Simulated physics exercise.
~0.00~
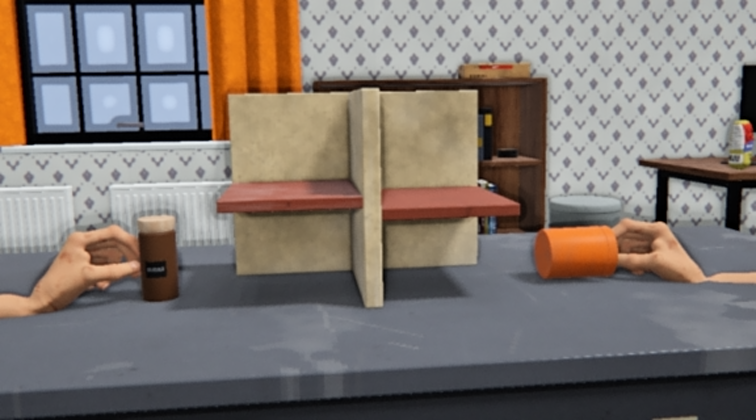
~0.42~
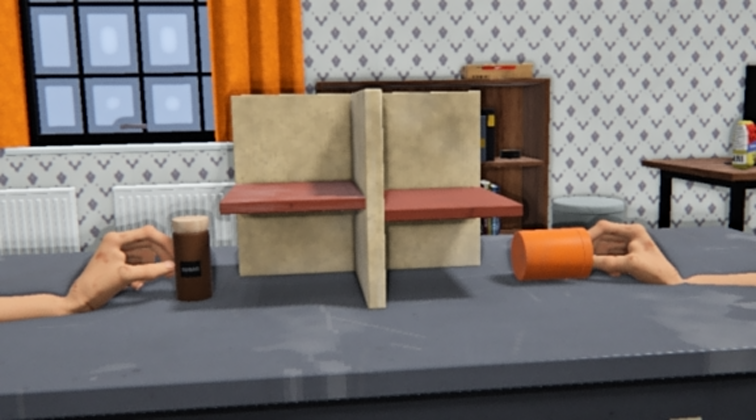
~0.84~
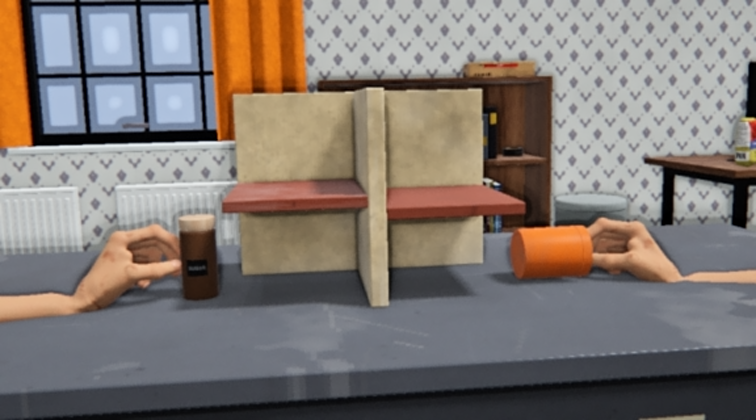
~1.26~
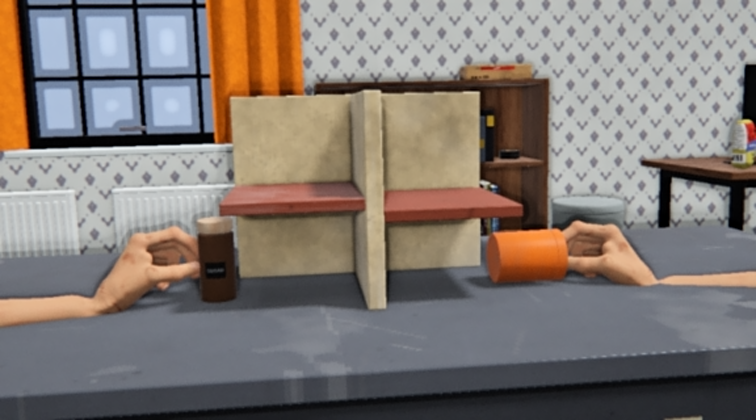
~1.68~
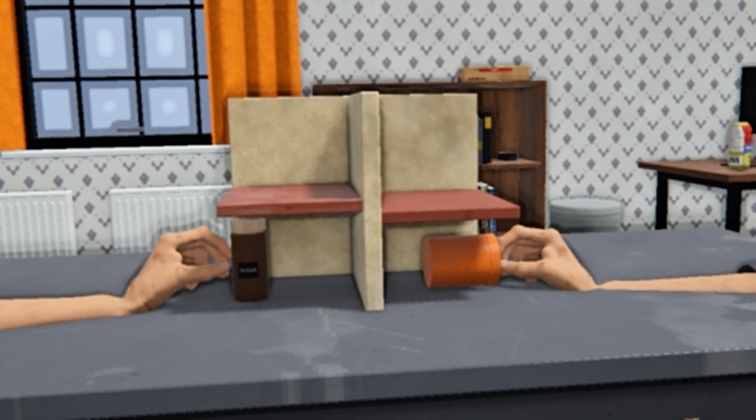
A low rack with two red shelves and pale stone-like panels stands on a dark grey table, seen from the front by a slightly swaying camera in a room with orange curtains and patterned wallpaper. At the left, a hand holds an upright brown shaker, while at the right another hand holds an orange beaker lying on its side. Both hands push inward, pause briefly, then continue towards the rack. The shaker reaches the left opening as the beaker nears the right one. Finally, the shaker slides in beneath the left shelf, still upright, and the beaker slides under the right shelf, still on its side.
